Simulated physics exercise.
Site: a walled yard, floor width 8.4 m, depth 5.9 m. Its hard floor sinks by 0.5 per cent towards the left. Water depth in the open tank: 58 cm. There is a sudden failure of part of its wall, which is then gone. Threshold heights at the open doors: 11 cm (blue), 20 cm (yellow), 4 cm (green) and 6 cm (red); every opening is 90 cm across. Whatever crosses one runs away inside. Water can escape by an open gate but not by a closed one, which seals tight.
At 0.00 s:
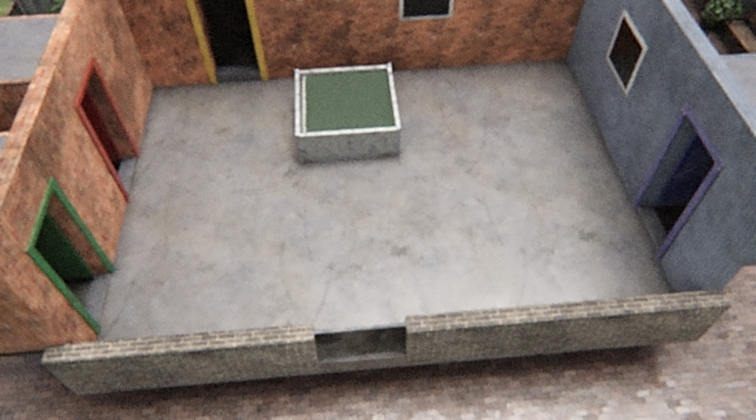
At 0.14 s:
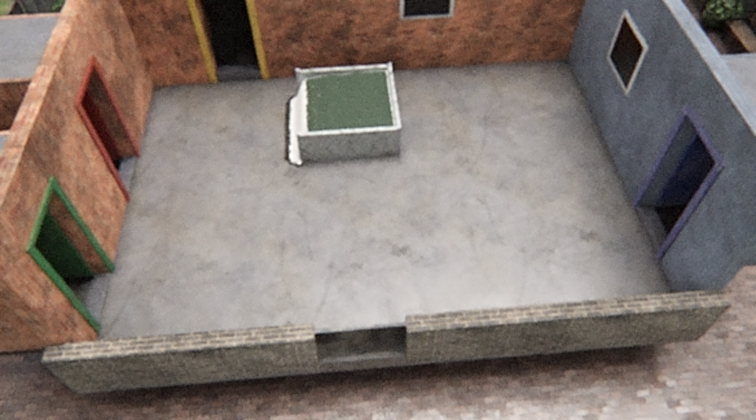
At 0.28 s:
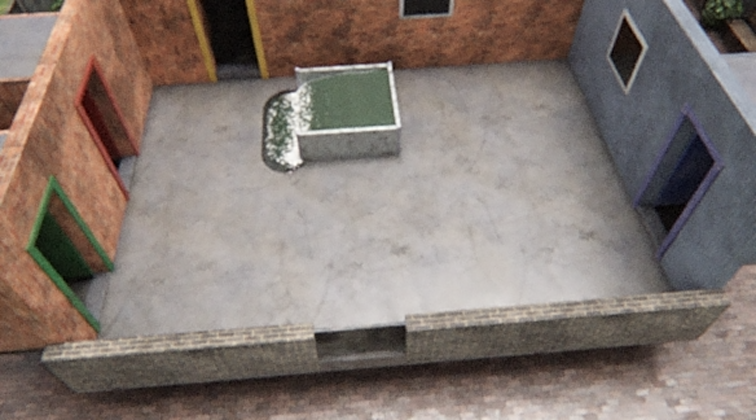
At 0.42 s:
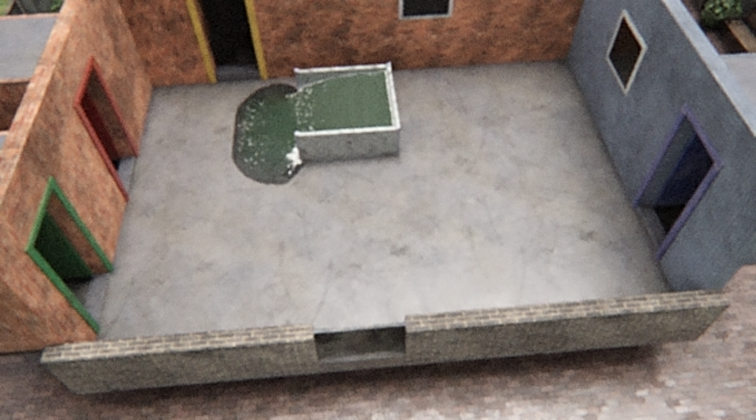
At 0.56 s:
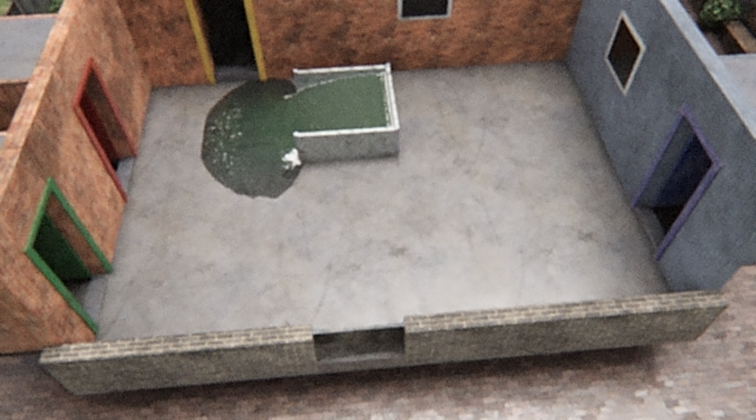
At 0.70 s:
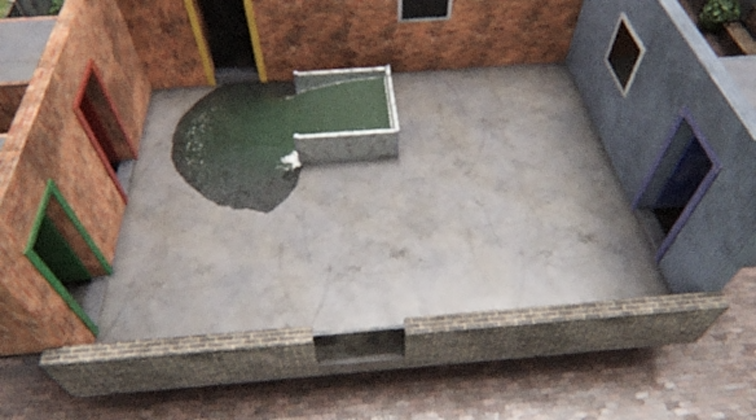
Green water burst out through the left side of a raised tank in a walled yard, splashing white at first, then spread across the grey floor in a widening dark, rounded puddle.
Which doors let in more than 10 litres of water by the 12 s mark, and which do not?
By then, the blue door does not, the yellow door does not, the green door lets in more than that, the red door lets in more than that.
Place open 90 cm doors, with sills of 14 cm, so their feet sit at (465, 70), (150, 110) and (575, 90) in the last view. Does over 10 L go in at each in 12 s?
In turn: Short of it, beyond it, short of it.
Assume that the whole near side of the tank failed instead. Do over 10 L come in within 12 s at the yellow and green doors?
With respect to that limit, yellow ends up inside it, green ends up outside it.
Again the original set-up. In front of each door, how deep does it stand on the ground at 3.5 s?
Centimetres: Blue 0 / yellow 14 / green 6 / red 15.
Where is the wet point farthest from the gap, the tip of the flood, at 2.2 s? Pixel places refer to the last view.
Roughly at pixel (104, 300).
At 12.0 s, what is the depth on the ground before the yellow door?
The depth there is around 3.0 cm.
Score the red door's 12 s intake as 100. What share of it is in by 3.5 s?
I'd put it at about 85 per cent by that point.
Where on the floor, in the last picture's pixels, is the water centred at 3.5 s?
Its balance point lies near (213, 157).
After 1.4 s water covers 20 % of the floor and is deepest (31 cm) near (152, 93); blue door not reached, yellow door 13 cm at the sill, 0 L in, green door not reached, red door 14 cm at the sill, 14 L in.
After 2.2 s water covers 25 % of the floor and is deepest (36 cm) near (152, 93); blue door not reached, yellow door 11 cm at the sill, 0 L in, green door 3 cm at the sill, 0 L in, red door 22 cm at the sill, 86 L in.
After 3.5 s water covers 25 % of the floor and is deepest (17 cm) near (89, 369); blue door not reached, yellow door 14 cm at the sill, 0 L in, green door 6 cm at the sill, 4 L in, red door 15 cm at the sill, 166 L in.
After 7.0 s water covers 50 % of the floor and is deepest (11 cm) near (89, 369); blue door not reached, yellow door 5 cm at the sill, 0 L in, green door 8 cm at the sill, 22 L in, red door 6 cm at the sill, 197 L in.
After 12.0 s water covers 85 % of the floor and is deepest (6 cm) near (89, 369); blue door 4 cm at the sill, 0 L in, yellow door 3 cm at the sill, 0 L in, green door 5 cm at the sill, 55 L in, red door 5 cm at the sill, 197 L in.
